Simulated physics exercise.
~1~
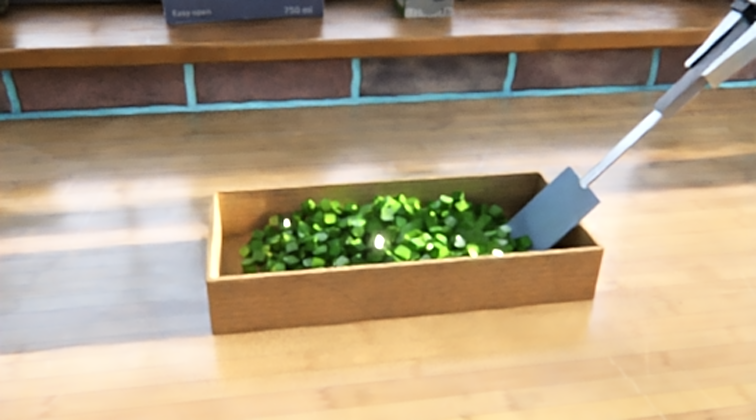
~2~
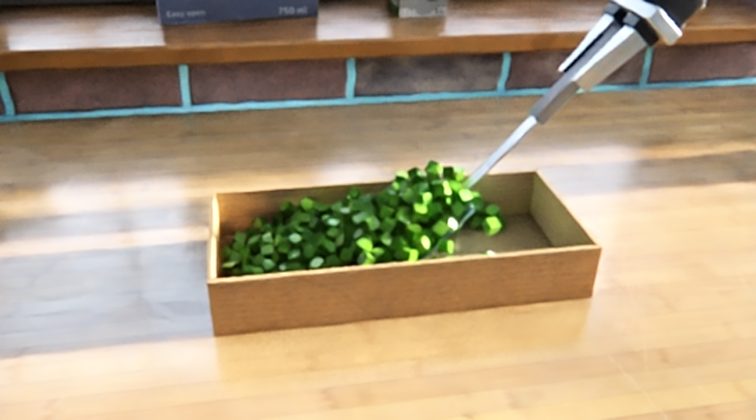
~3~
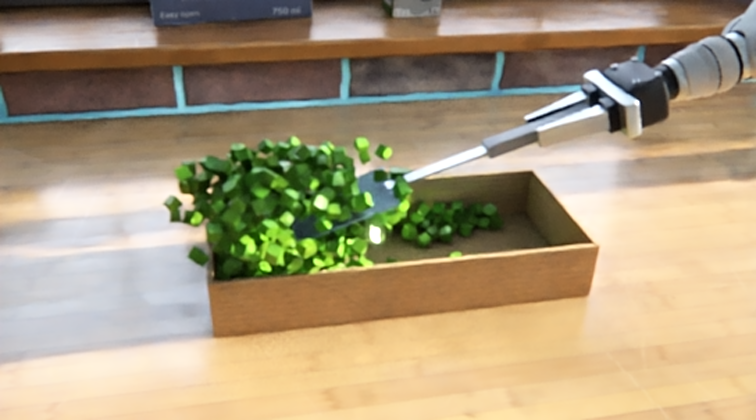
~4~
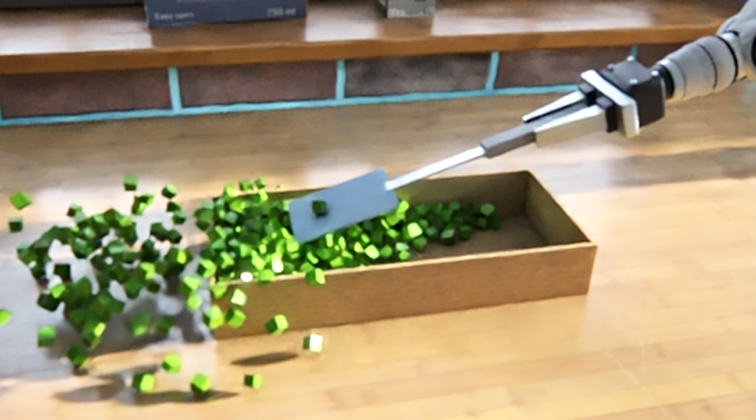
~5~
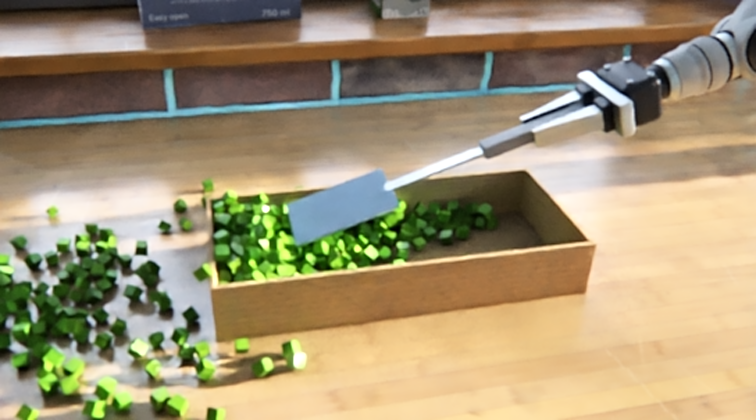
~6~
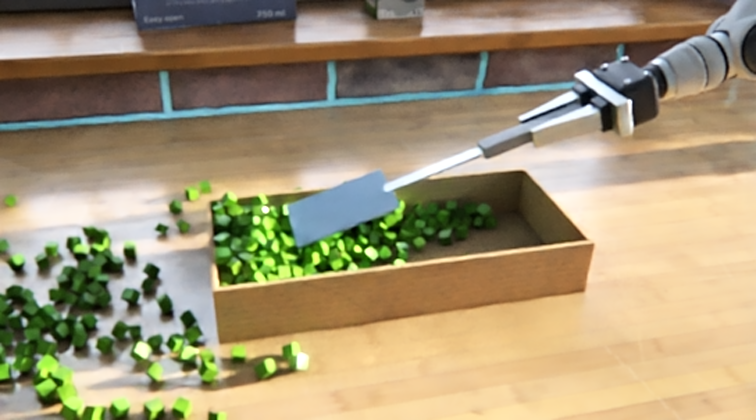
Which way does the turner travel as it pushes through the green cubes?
The turner travels to the left, pushing the green cubes toward the left end of the tray.
